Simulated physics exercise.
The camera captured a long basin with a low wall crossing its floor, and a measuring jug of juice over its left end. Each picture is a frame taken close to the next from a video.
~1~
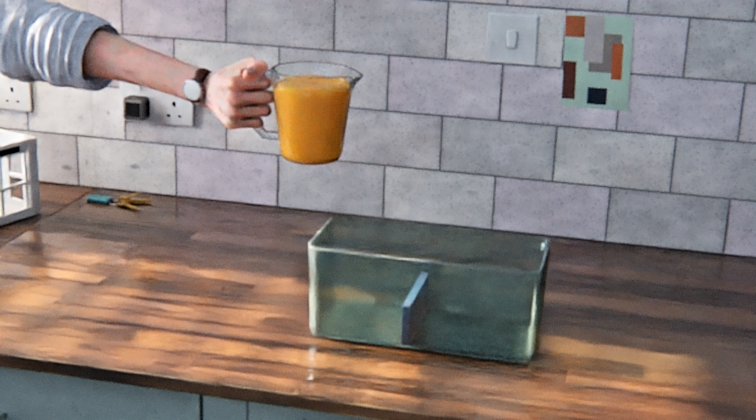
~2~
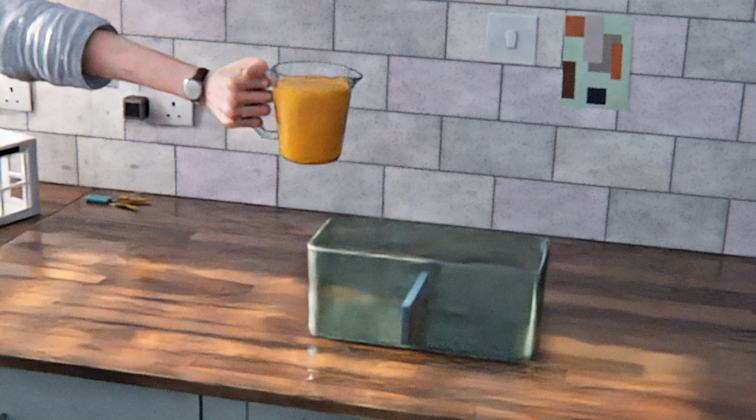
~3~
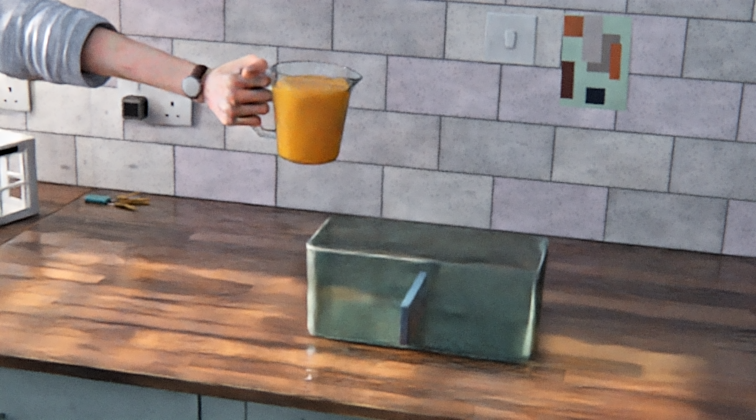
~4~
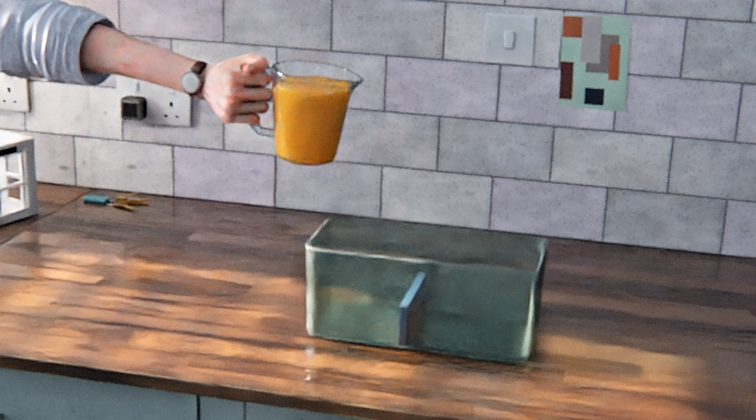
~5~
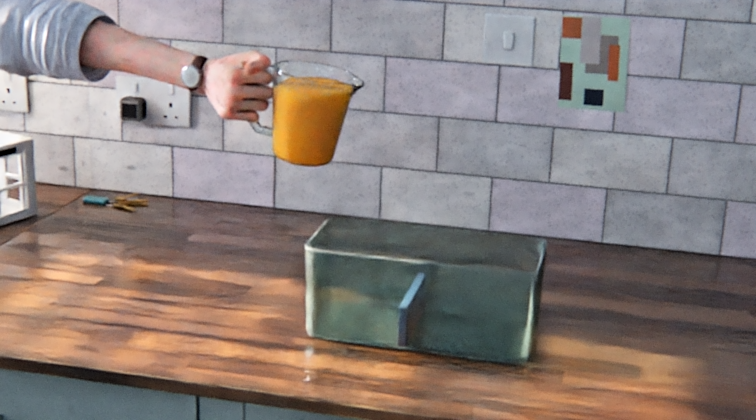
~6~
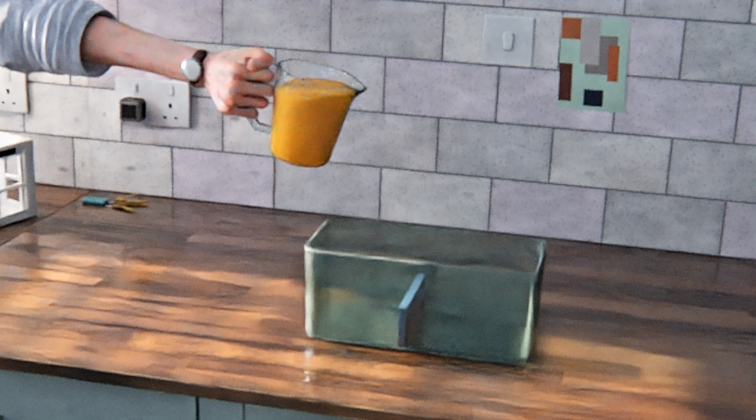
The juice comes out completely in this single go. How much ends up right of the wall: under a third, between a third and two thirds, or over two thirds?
Between a third and two thirds.
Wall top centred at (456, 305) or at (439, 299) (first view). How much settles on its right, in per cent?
In order, some 5 and 5 in a hundred.
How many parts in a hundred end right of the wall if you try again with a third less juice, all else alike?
It comes to near 15 per cent.
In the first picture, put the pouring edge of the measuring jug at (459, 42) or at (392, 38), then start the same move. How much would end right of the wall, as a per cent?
About 75 and 95 per cent.
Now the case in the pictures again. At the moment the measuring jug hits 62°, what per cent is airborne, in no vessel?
15 per cent.
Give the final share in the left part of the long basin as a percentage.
Share: Roughly 55 %.
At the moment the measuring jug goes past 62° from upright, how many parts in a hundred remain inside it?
It still holds close to 80 per cent at that lean.
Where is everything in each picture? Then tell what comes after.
Tilt 0°; pouring edge (363, 76); surface from (278, 80) to (352, 85); the long basin's rim runs from (321, 232) to (546, 256); the wall's top is at (417, 289), in the first frame.
Tilt 0°; pouring edge (363, 76); surface from (278, 79) to (351, 86), in the second frame.
Tilt 2°; pouring edge (363, 77); surface from (277, 79) to (351, 86), in the third frame.
Tilt 4°; pouring edge (363, 80); surface from (278, 80) to (351, 88), in the fourth frame.
Tilt 8°; pouring edge (364, 84); surface from (279, 81) to (353, 89), in the fifth frame.
Tilt 12°; pouring edge (366, 89); surface from (280, 83) to (357, 90), in the sixth frame.
A moment on, the tilt is 62° and 79 per cent is still to pour, 2 is left of the wall and 3 right of it.
Next, the tilt is 94° and 27 per cent is still to pour, 15 is left of the wall and 36 right of it.
Then the tilt is 100° and 2 per cent is still to pour, 49 is left of the wall and 46 right of it.
Later the tilt is 100° and 0 per cent is still to pour, 53 is left of the wall and 46 right of it.
In the end 53 per cent lies left of the wall, 46 right of it and 1 outside.
